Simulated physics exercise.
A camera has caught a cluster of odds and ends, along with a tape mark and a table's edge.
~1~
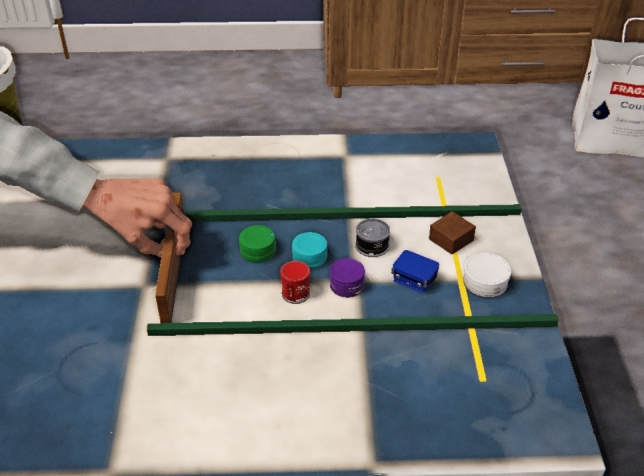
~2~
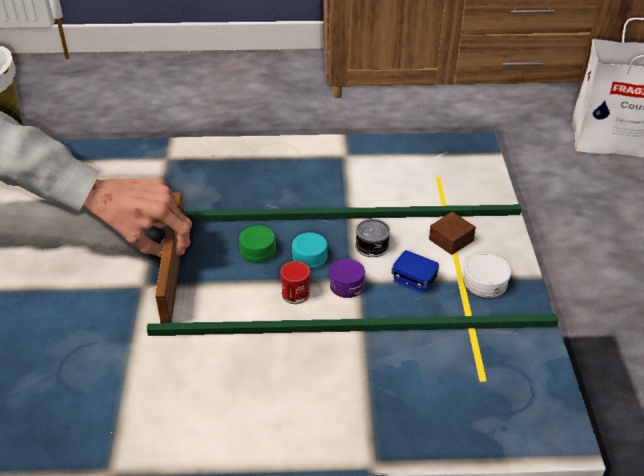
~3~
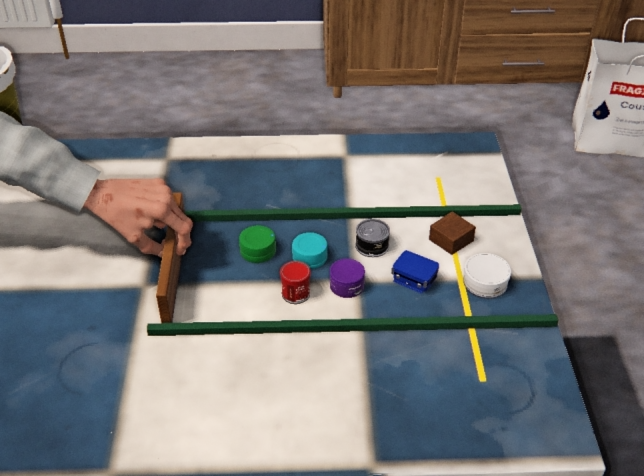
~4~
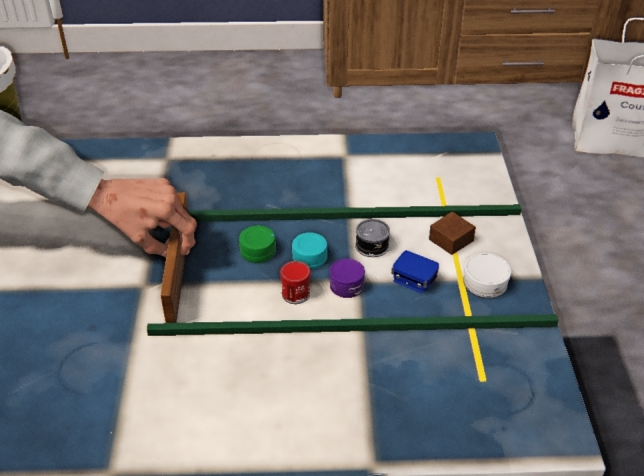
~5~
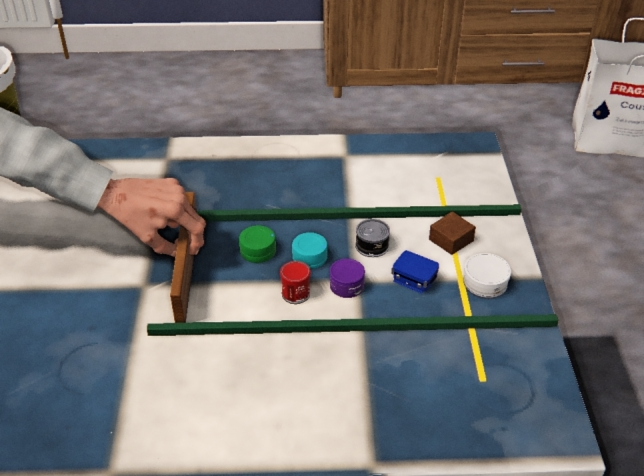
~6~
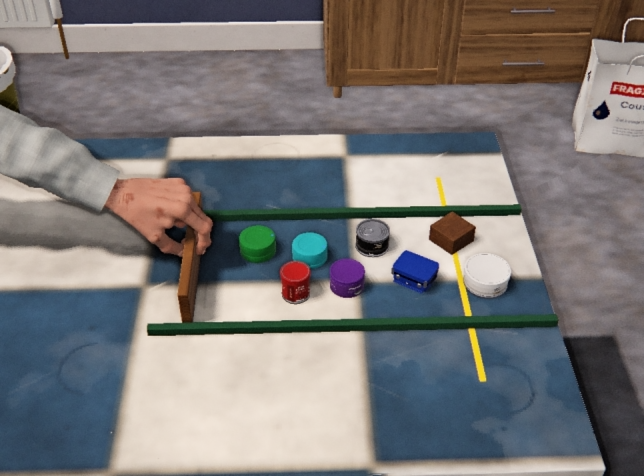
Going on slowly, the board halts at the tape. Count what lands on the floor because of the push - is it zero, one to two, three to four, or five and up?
The count is one to two.
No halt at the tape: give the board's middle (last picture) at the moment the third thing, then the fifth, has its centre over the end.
At (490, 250) for the third, at (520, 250) for the fifth.
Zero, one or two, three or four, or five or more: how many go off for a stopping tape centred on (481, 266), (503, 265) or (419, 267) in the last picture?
So, taking them in turn, I'd give just one or two; 3 or 4; no fall at all.
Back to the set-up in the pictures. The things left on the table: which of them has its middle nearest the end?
That would be the blue case, the foremost.
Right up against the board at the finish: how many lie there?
It's 3 of them.
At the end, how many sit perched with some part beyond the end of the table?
The figure is 1.
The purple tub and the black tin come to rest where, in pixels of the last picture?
First (515, 300), then (466, 219).
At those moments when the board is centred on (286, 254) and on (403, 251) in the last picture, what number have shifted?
The number moved is 3 and then 8.
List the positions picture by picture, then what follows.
The first frame shows white pot (487, 275); brown block (452, 233); blue case (415, 272); board (172, 256); tape (458, 266).
The second frame shows brown block (452, 233); black tin (373, 238).
The third frame shows blue case (415, 272); turquoise lid (310, 251).
The fourth frame shows white pot (487, 276); purple tub (347, 278).
The fifth frame shows brown block (452, 233); red pot (296, 283).
The sixth frame shows white pot (487, 276); brown block (452, 233); blue case (415, 272); board (192, 256); tape (458, 266).
A little later, none off yet; white pot at rest near (487, 276); brown block at rest near (452, 233); blue case at rest near (415, 272).
When it is over, the number that fall off is one or two; down, white pot.
